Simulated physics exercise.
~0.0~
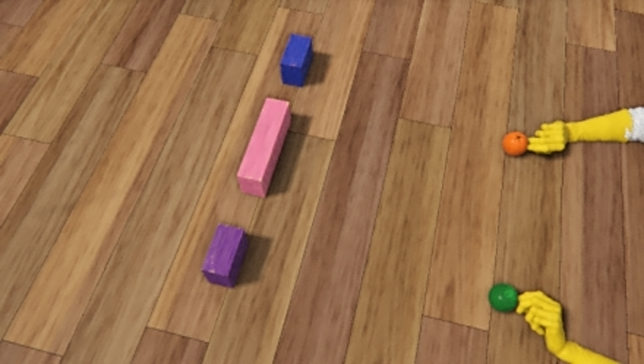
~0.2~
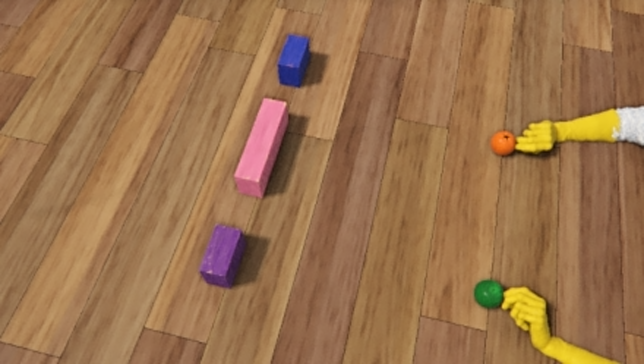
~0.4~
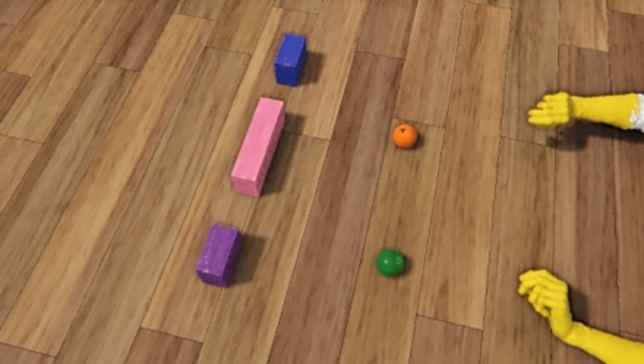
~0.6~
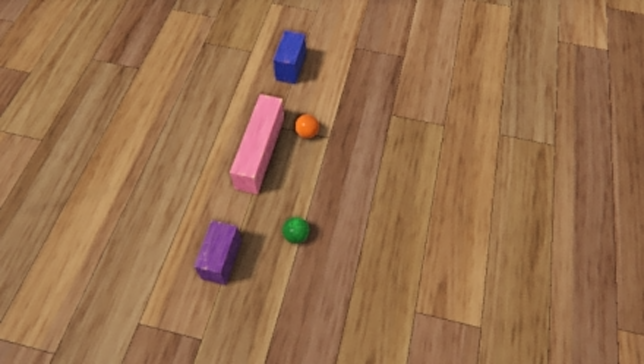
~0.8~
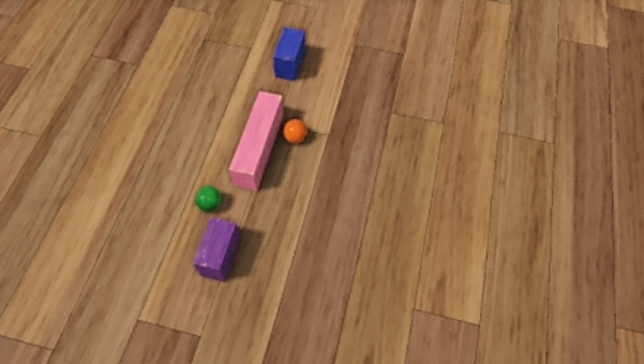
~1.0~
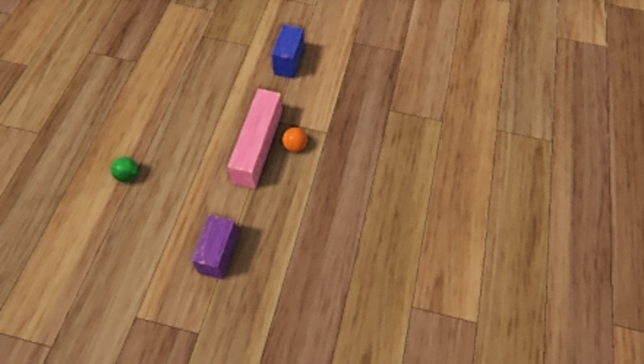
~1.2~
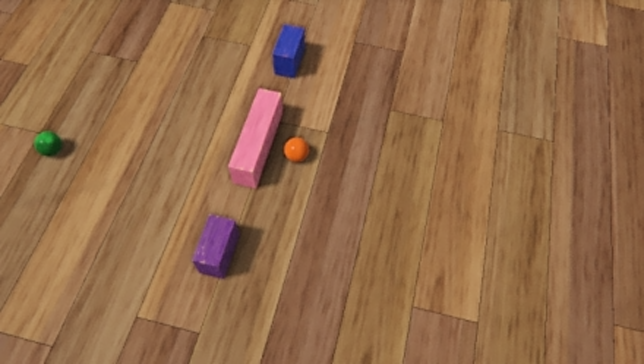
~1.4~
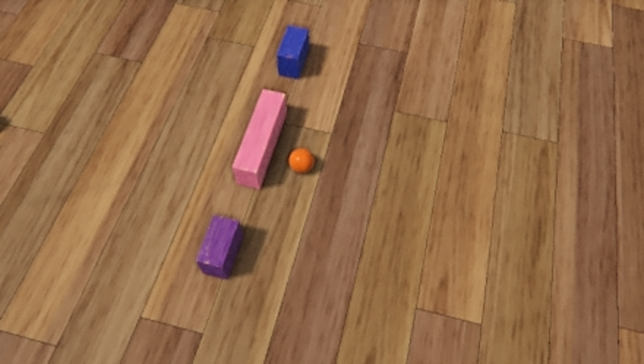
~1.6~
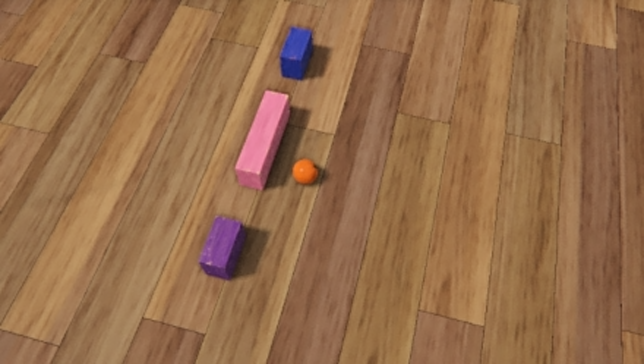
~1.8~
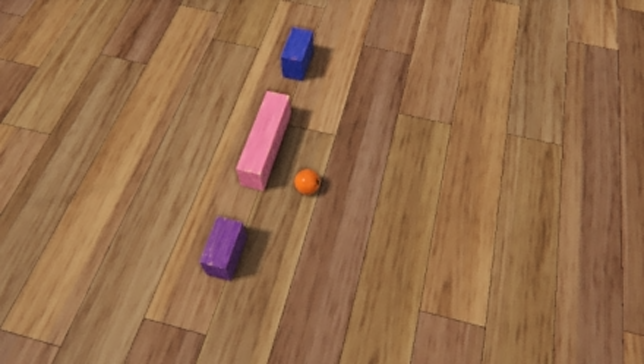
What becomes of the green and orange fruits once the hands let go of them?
The green fruit rolls through the gap between the purple and pink blocks and out of view on the left. The orange one is stopped by the pink block and drifts slowly back, staying to the right of the blocks.
